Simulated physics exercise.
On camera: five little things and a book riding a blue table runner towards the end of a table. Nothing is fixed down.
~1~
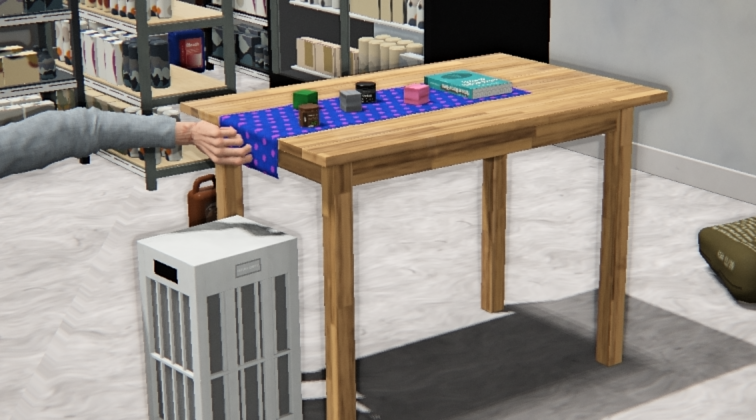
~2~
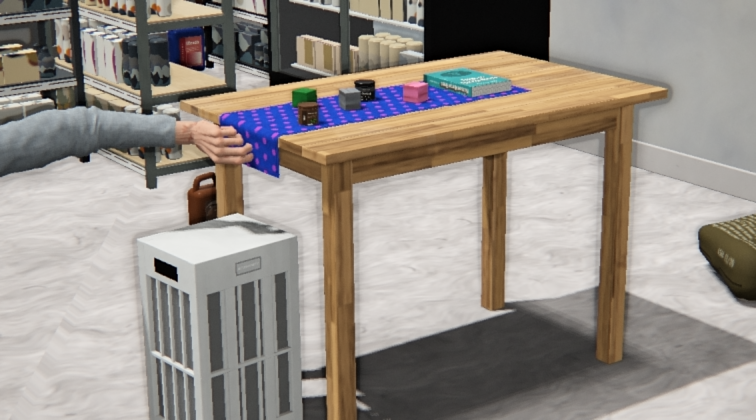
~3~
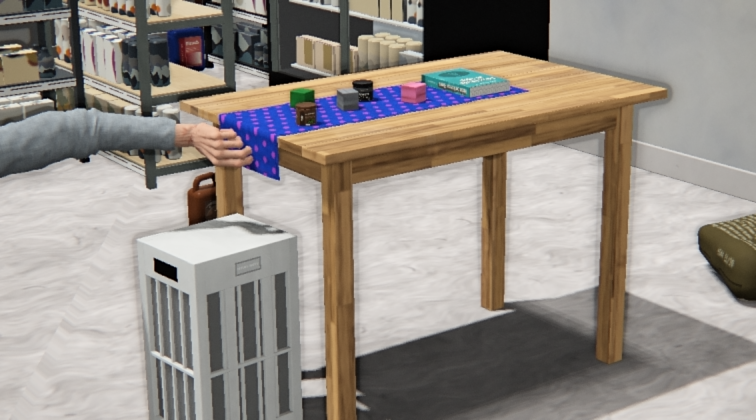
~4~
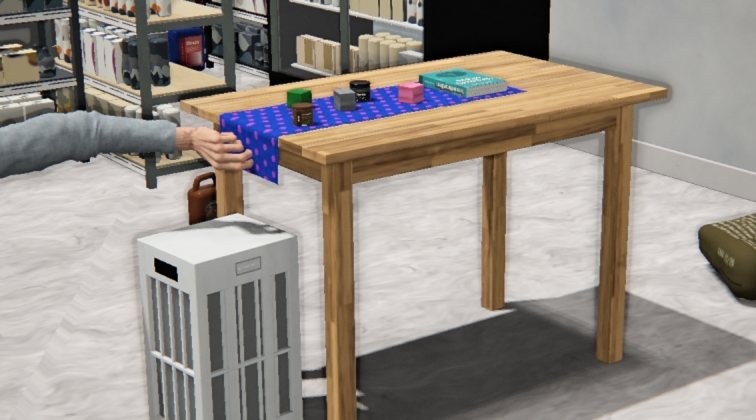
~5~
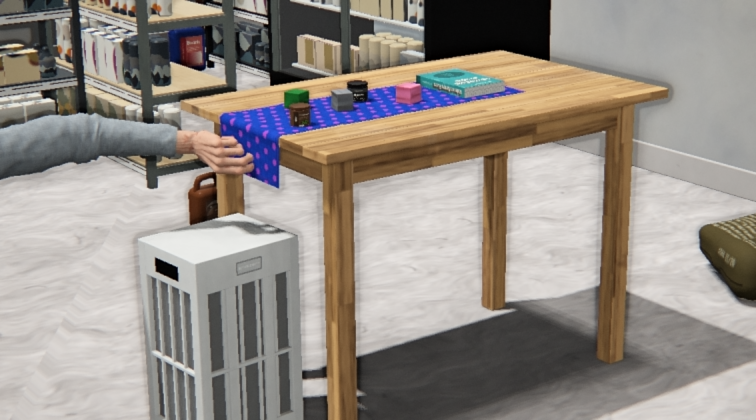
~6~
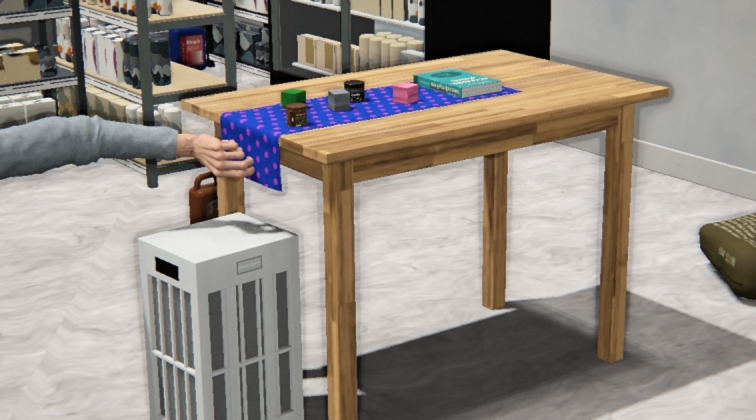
A hand at the left slowly pulled a blue patterned runner a short way over the table's edge, and the small pots, colored cubes and teal book on it shifted slightly left along with it.
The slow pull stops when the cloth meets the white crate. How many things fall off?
The count of fallen things is one.
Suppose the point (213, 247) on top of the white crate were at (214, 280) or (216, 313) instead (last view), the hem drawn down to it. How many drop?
The count: 2 and 3.
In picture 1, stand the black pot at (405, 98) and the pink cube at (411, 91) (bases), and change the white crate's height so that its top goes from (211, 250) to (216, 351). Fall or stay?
The black pot keeps its place on top, the pink cube holds on.
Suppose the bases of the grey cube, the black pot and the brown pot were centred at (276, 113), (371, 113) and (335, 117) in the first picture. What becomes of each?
The grey cube drops off, the black pot does not fall, the brown pot remains up.
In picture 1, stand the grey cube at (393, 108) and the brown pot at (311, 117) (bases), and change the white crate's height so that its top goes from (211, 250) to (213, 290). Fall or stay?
The grey cube keeps its place on top, the brown pot comes down.
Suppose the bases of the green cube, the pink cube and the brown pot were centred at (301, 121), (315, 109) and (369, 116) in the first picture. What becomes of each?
The green cube tumbles off, the pink cube holds on, the brown pot does not fall.
Soon after, hem on the crate; brown pot gone.
At rest, hem on the crate; brown pot gone. It carries off one.
